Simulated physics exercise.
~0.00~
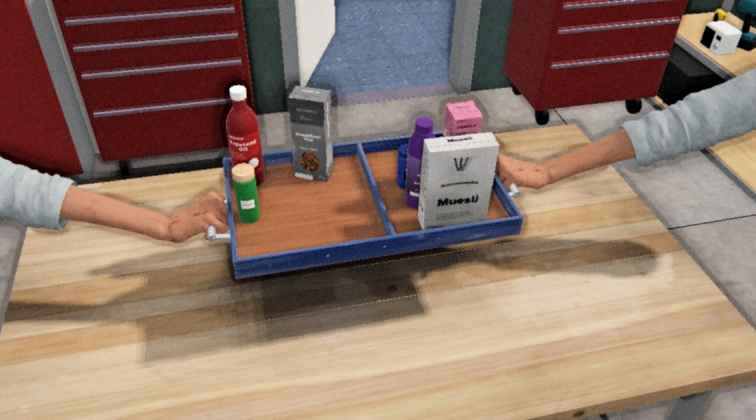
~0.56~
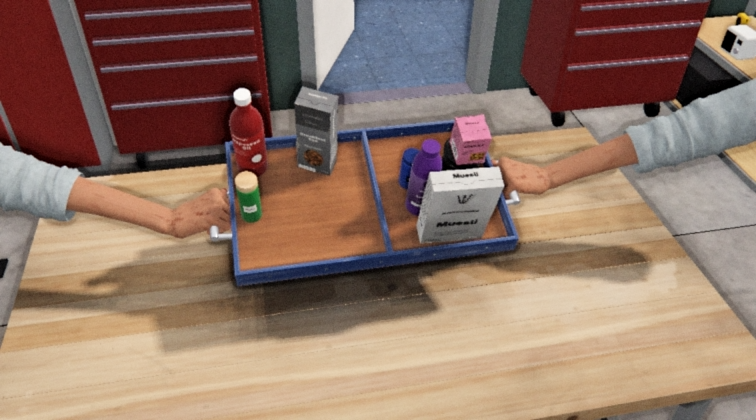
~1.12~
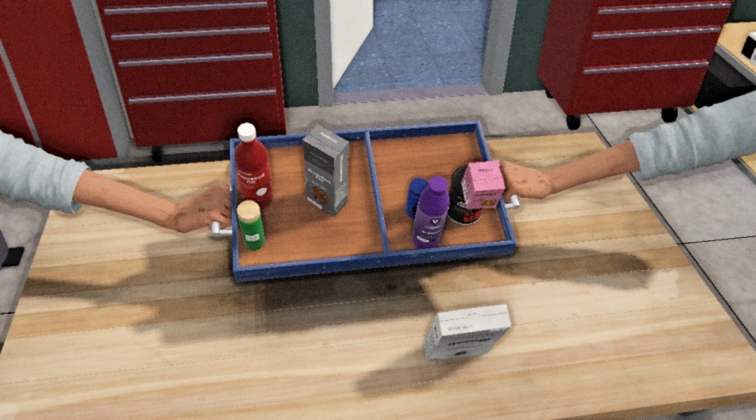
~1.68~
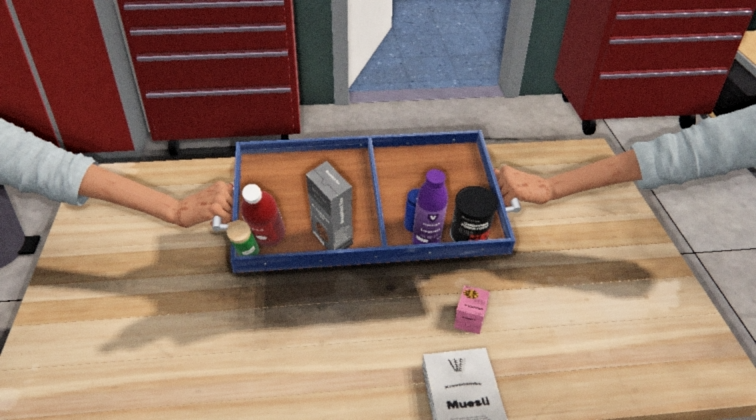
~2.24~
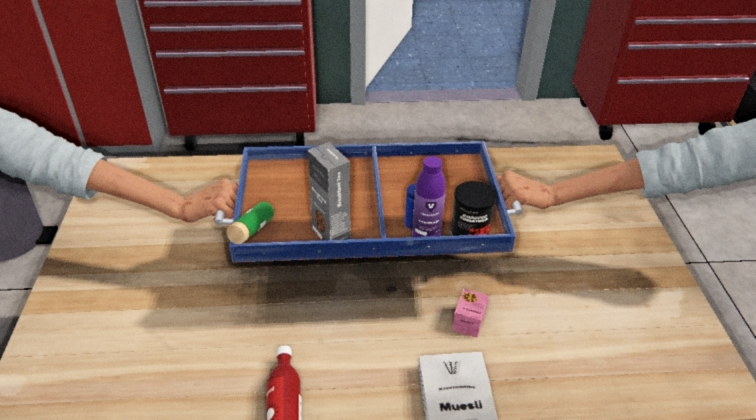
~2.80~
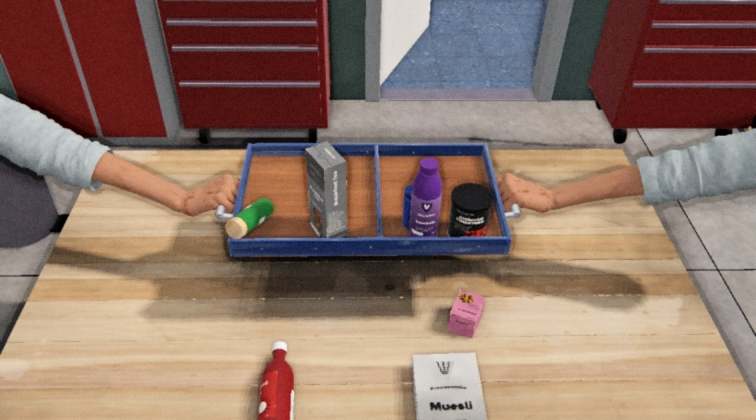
Two hands tipping and levelling a blue tray, white packet, pink carton and red bottle falling off, green shaker left lying aboard.
